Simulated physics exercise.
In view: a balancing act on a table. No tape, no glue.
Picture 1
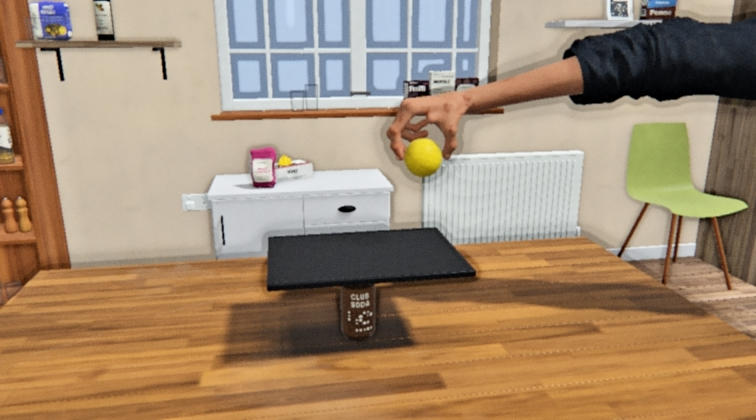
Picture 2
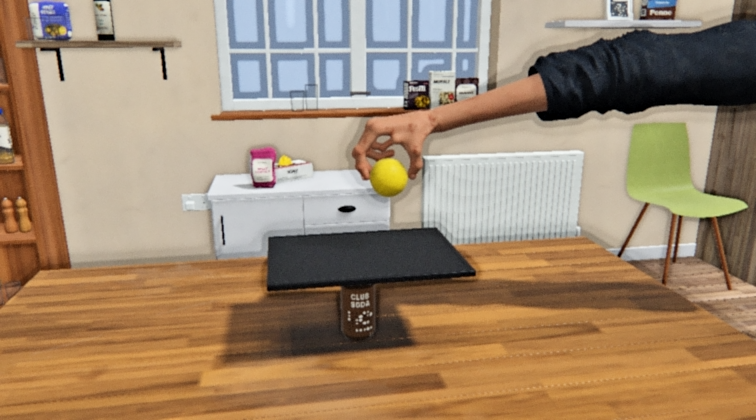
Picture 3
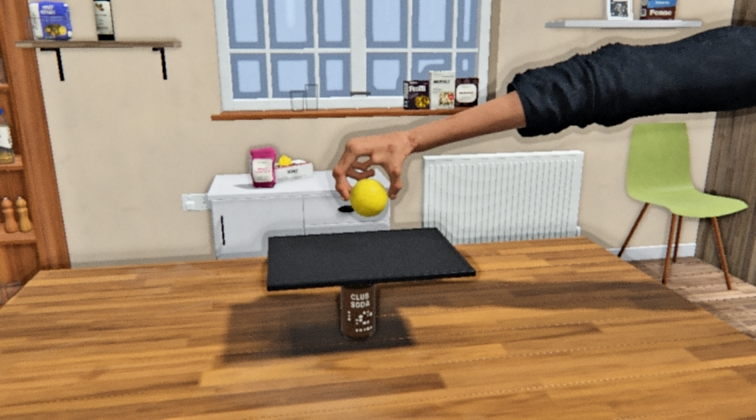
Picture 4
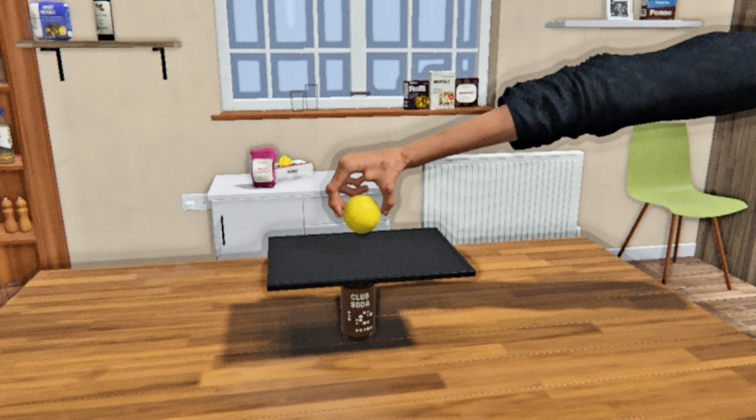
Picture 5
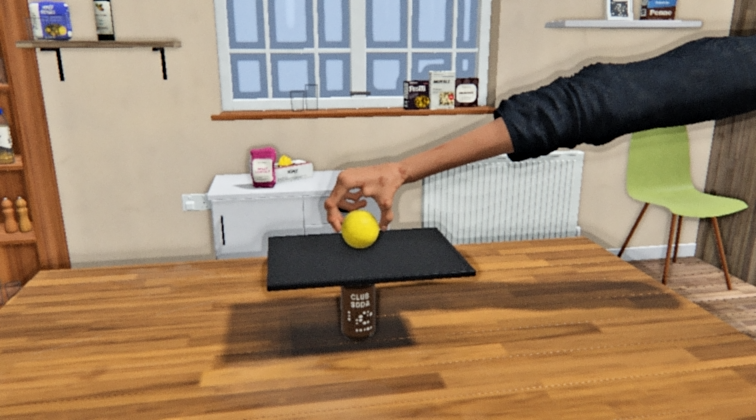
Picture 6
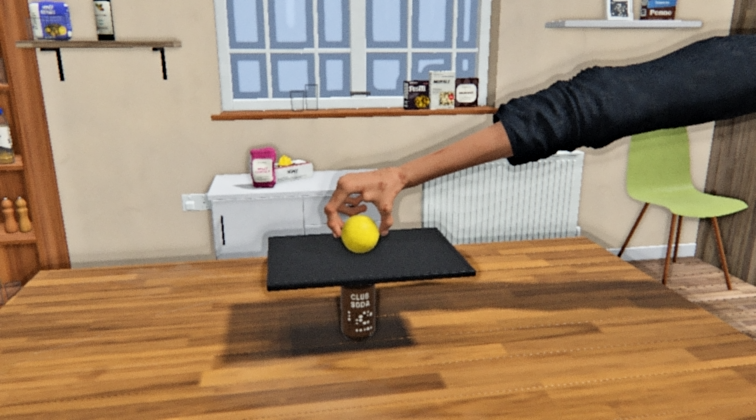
In a room with a wooden table, a hand holding a yellow lemon moves left and downward over a black board balanced on a brown can, then sets the lemon on the board while still gripping it.
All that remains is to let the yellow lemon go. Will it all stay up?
Here the stack stays up.
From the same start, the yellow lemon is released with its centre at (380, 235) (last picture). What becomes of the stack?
Then it keeps its balance.
Then, 0.30 s past the last view, nothing moves.
Then, 0.70 s past the last view, yellow lemon resting near (360, 234).
Finally, all 3 still in place. Final places as the last picture's camera would see them, yellow lemon near (360, 234). The stack keeps its balance.
